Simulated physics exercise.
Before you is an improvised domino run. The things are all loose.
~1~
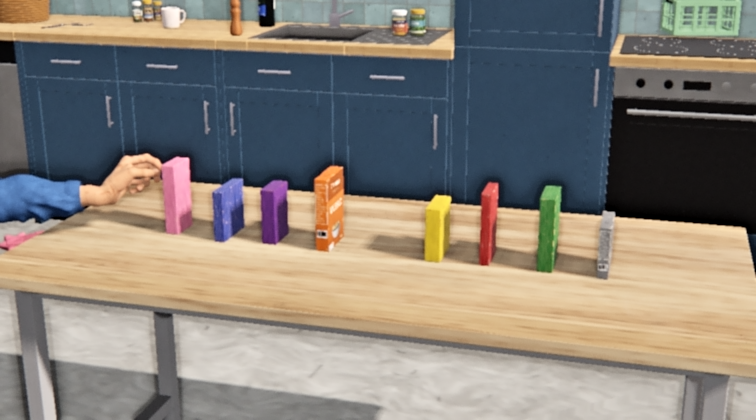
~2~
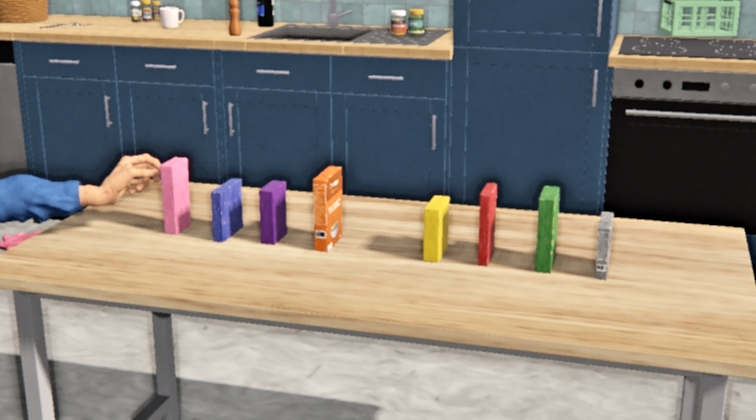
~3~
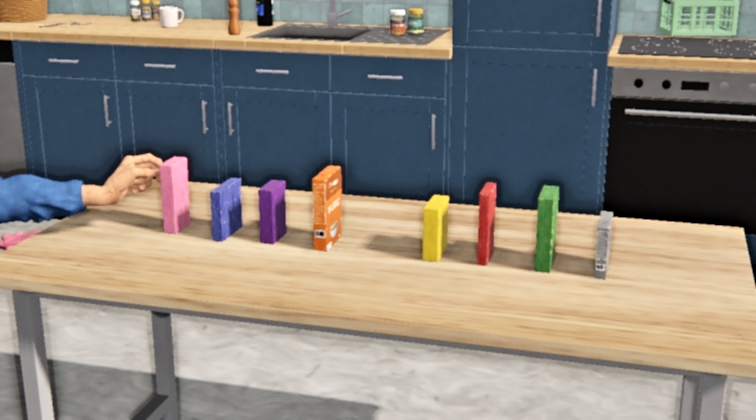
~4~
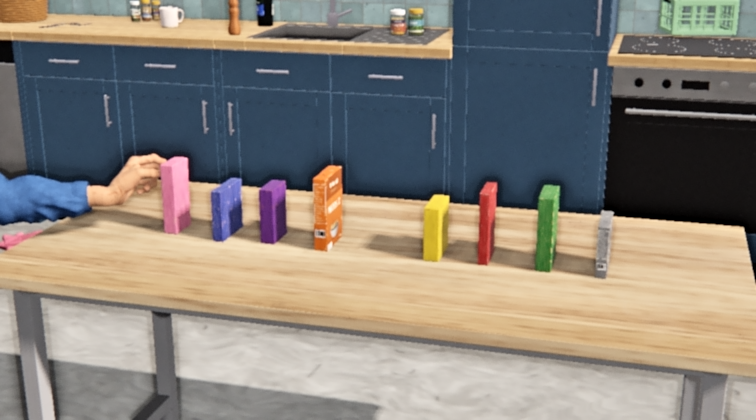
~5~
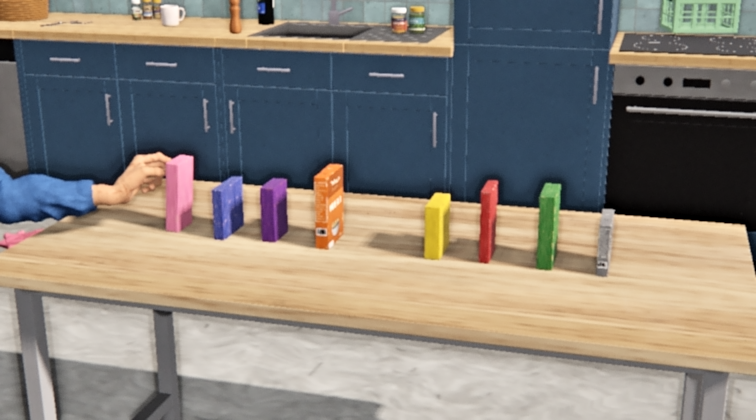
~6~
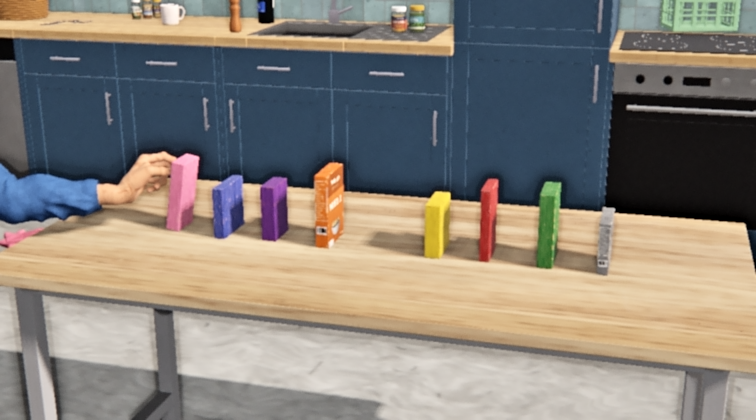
A hand resting against a pink block at the left of a spaced row of coloured blocks, then tilting it slightly rightward.
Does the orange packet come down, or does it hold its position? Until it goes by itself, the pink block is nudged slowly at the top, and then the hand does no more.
It does not stay on end.
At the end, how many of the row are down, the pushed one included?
The count is 4.
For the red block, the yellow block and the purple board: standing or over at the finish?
At the end the red block is standing, the yellow block is standing, and the purple board has fallen.
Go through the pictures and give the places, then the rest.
The first frame shows orange packet (330, 209); blue block (229, 210).
The second frame shows green block (547, 230); purple board (273, 213).
The third frame shows yellow block (436, 228); blue block (227, 210).
The fourth frame shows red block (487, 224); green block (547, 229).
The fifth frame shows pink block 4° over; purple board (274, 210); yellow block (437, 226).
The sixth frame shows pink block 9° over; orange packet (329, 206); blue block (229, 207).
Then, 0.50 s past the last view, pink block 74° over; blue block rocked 65° from its first pose; purple board rocked 25° from its first pose.
Then, 0.70 s past the last view, pink block 78° over; orange packet rocked 39° from its first pose near (370, 213); purple board on its side; blue block on its side.
Then, 0.80 s past the last view, pink block 78° over; orange packet on its side near (392, 242); purple board on its side; blue block on its side.
Finally, down or leaning hard on the table, orange packet, blue block and purple board; the other 3 still in place. Final places as the last picture's camera would see them, orange packet near (391, 240).
